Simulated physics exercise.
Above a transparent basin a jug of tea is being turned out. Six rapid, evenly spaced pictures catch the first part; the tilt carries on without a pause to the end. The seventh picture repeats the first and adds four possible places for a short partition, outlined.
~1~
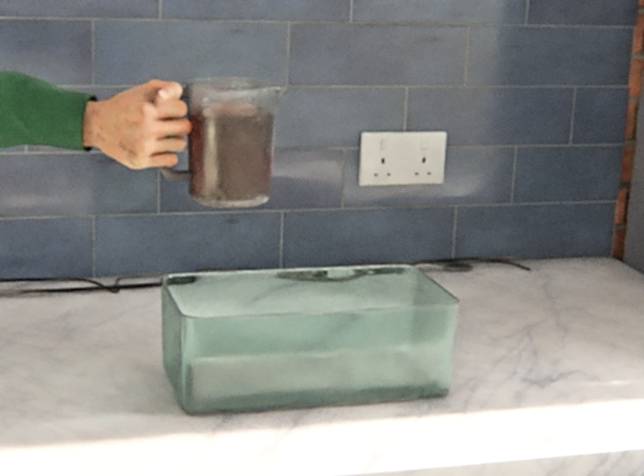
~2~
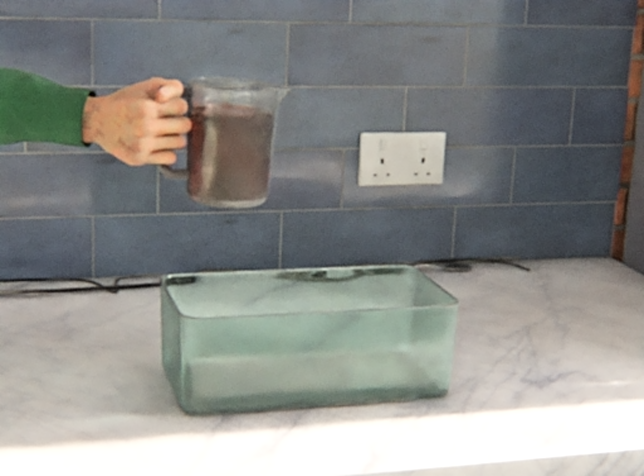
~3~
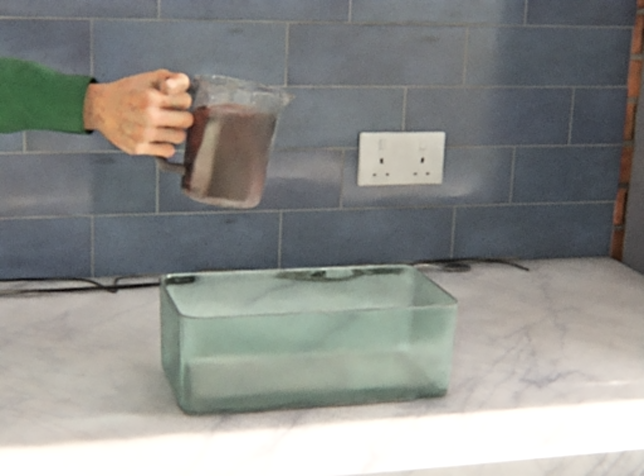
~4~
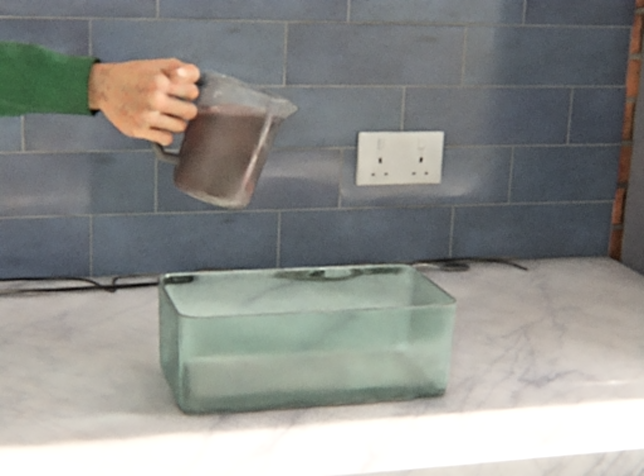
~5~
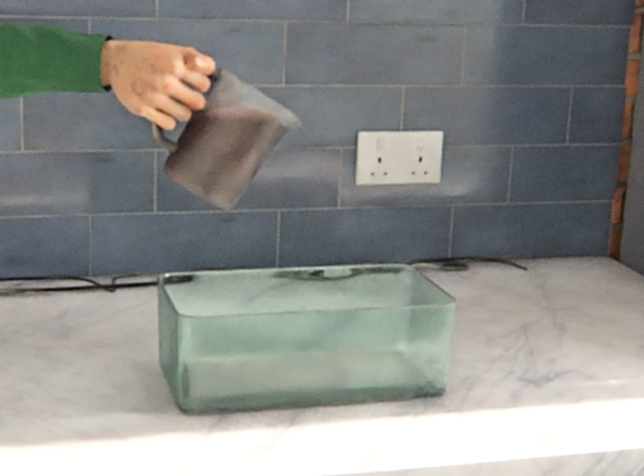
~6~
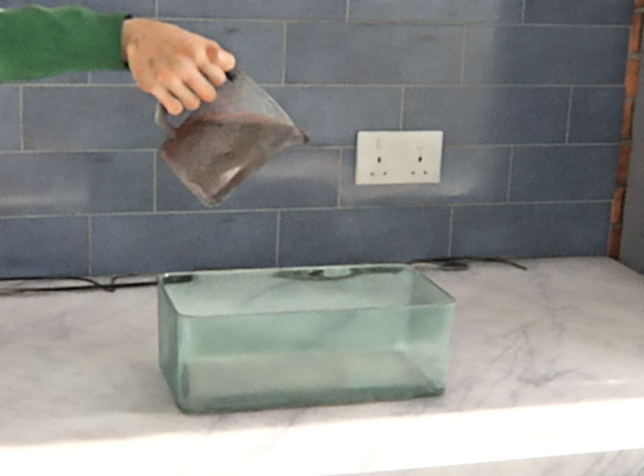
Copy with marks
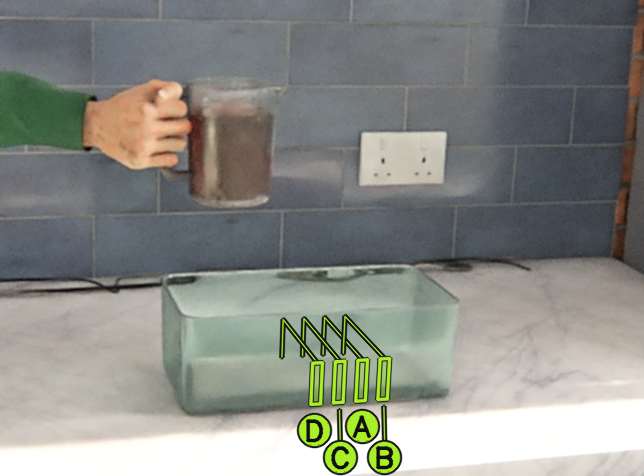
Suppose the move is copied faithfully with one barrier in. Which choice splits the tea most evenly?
Go for A.
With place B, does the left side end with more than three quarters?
Yes, it does.
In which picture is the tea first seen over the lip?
In picture 6.
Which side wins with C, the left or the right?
The right side.
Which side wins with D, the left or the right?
The right side.
On the marked copy, A at (361, 408); B at (383, 406); C at (339, 409); D at (316, 411).
If A is chosen, about 55 % ends left of the wall and 42 % right of it.
If B is chosen, about 87 % ends left of the wall and 4 % right of it; 9 % is lost outside.
If C is chosen, about 11 % ends left of the wall and 86 % right of it; 3 % is lost outside.
If D is chosen, about 5 % ends left of the wall and 91 % right of it; 3 % is lost outside.
